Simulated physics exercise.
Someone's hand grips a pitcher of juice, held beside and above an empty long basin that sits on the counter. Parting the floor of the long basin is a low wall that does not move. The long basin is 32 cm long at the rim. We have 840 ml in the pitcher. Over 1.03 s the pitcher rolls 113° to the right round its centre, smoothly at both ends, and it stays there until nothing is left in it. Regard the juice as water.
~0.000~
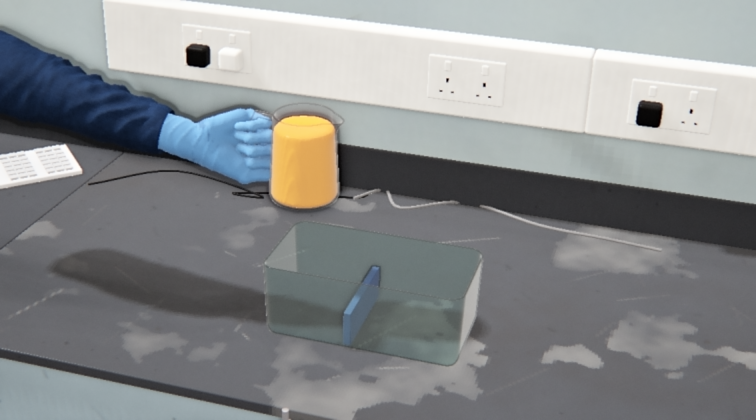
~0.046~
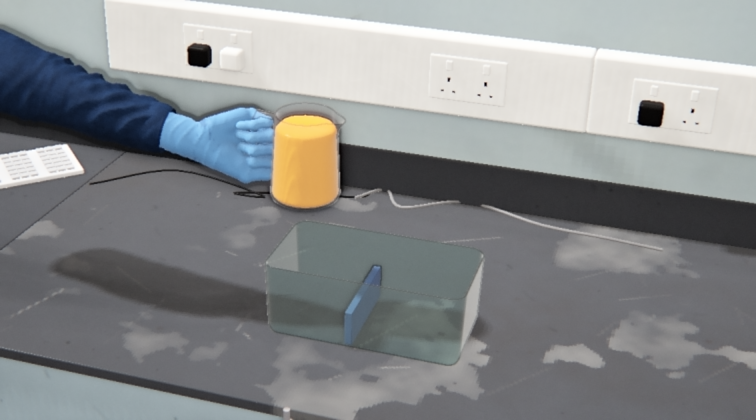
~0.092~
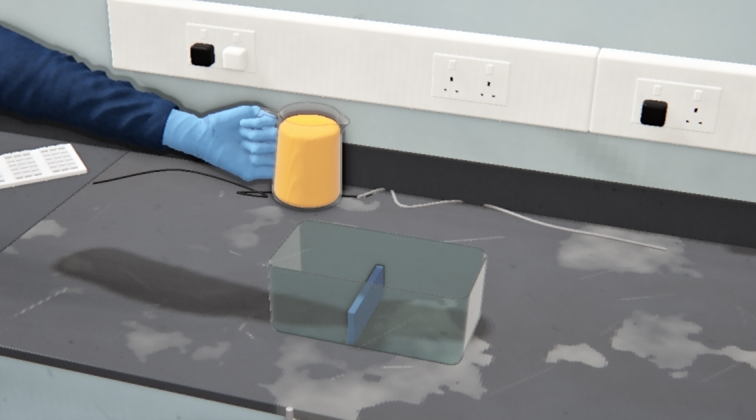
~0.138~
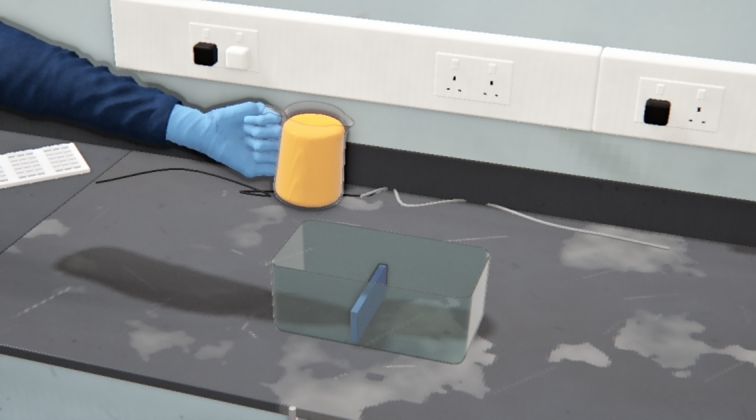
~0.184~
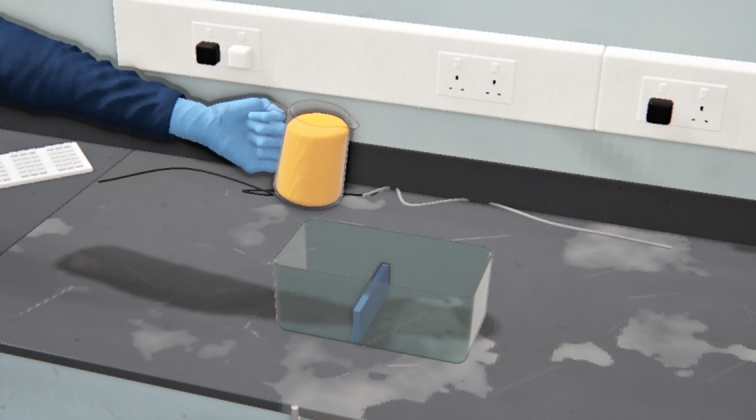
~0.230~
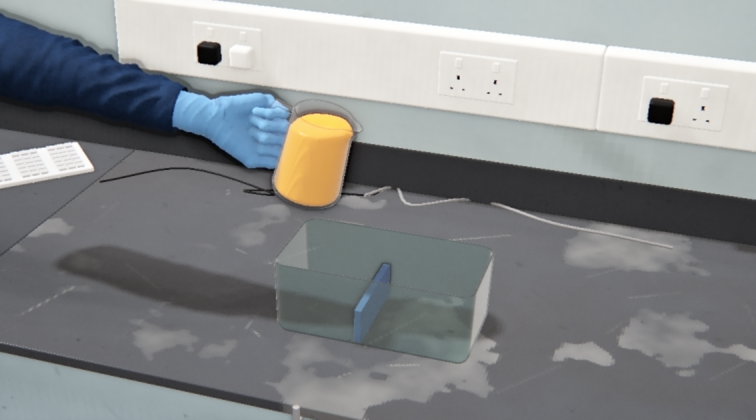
At the start, a blue-gloved hand is beside an upright clear pitcher of orange juice, above and behind an empty clear basin with a low blue wall across its floor. The pitcher then leans slowly to the right, reaching a slight tilt, while the basin stays still on the dark, stained counter.
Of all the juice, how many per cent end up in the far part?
Roughly 95 per cent.
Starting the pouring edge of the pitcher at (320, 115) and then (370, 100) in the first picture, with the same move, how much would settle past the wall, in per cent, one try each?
About 70 %, then about 90 %.
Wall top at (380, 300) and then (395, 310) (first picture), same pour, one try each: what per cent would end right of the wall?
Around 80 and 45 percent, in that order.
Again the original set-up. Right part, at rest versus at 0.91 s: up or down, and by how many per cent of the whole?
Its share increases, some 50 in a hundred.
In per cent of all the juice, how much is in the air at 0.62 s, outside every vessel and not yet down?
It comes to roughly 14 per cent.
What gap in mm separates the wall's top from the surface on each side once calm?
Left about 58 mm, while the right is about 28 mm.
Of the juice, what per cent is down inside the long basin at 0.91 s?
Some 46 percent of the total.
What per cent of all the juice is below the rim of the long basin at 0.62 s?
Some 3 per cent.
By 0.62 s the tilt is 74° and 84 per cent is still to pour, 0 is left of the wall and 3 right of it.
By 0.91 s the tilt is 109° and 31 per cent is still to pour, 0 is left of the wall and 45 right of it.
By 1.21 s the tilt is 113° and 3 per cent is still to pour, 2 is left of the wall and 89 right of it.
By 1.53 s the tilt is 113° and 0 per cent is still to pour, 3 is left of the wall and 95 right of it.
At rest 3 per cent lies left of the wall, 95 right of it and 1 outside.
